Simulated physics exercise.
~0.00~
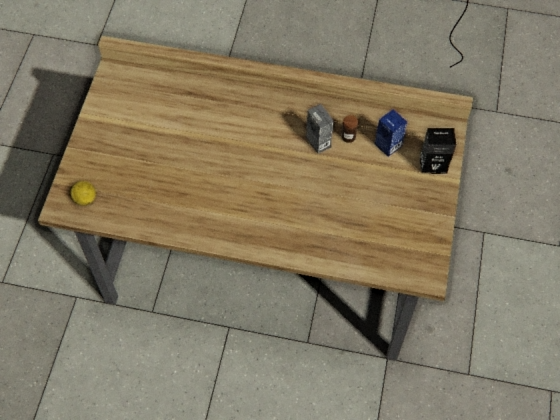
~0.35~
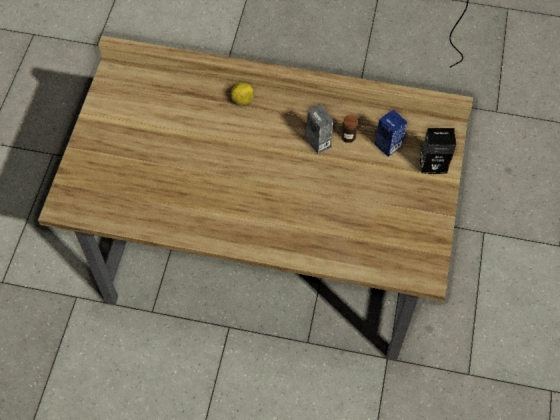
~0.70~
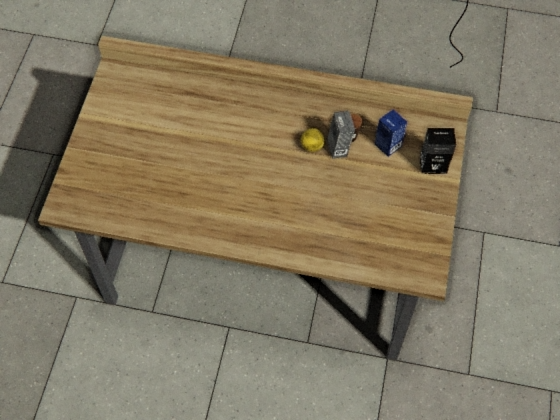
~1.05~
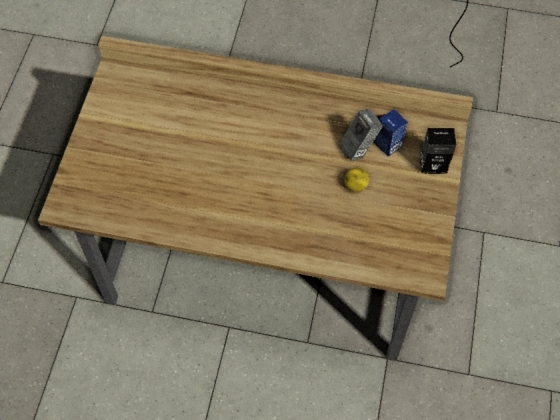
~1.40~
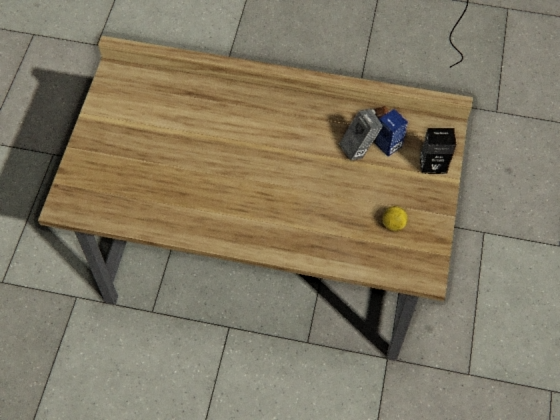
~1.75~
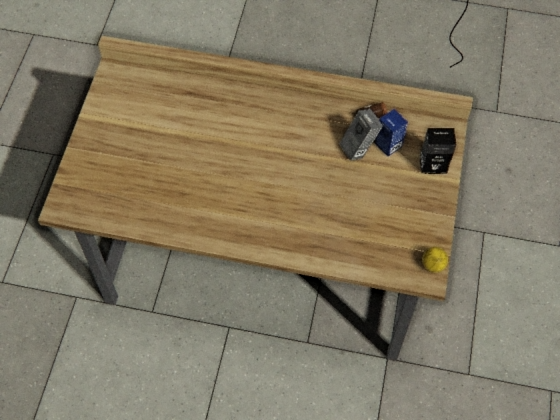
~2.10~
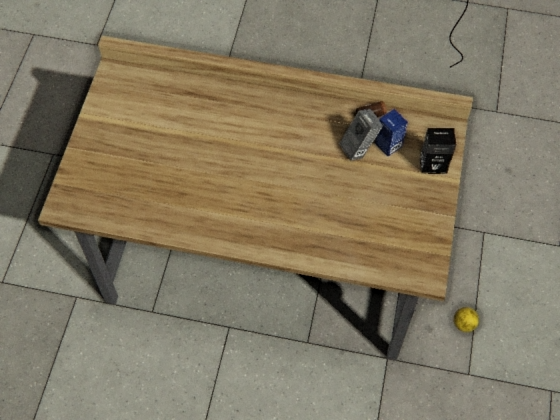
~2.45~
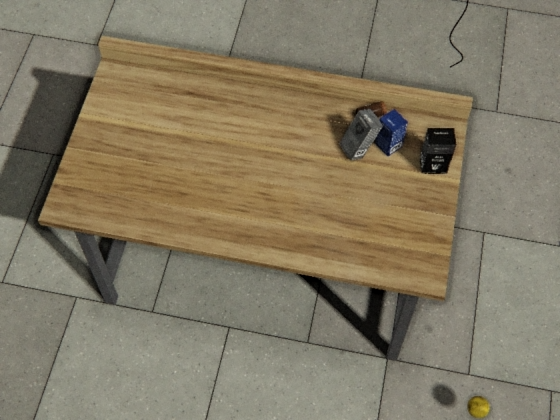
The footage shows a yellow ball rolling across a wooden table, turning near the far edge and striking a grey carton, which shifts and leans toward a blue carton as a small brown shaker topples. The ball rolls off the near right corner onto the paving, while a black carton stays put.
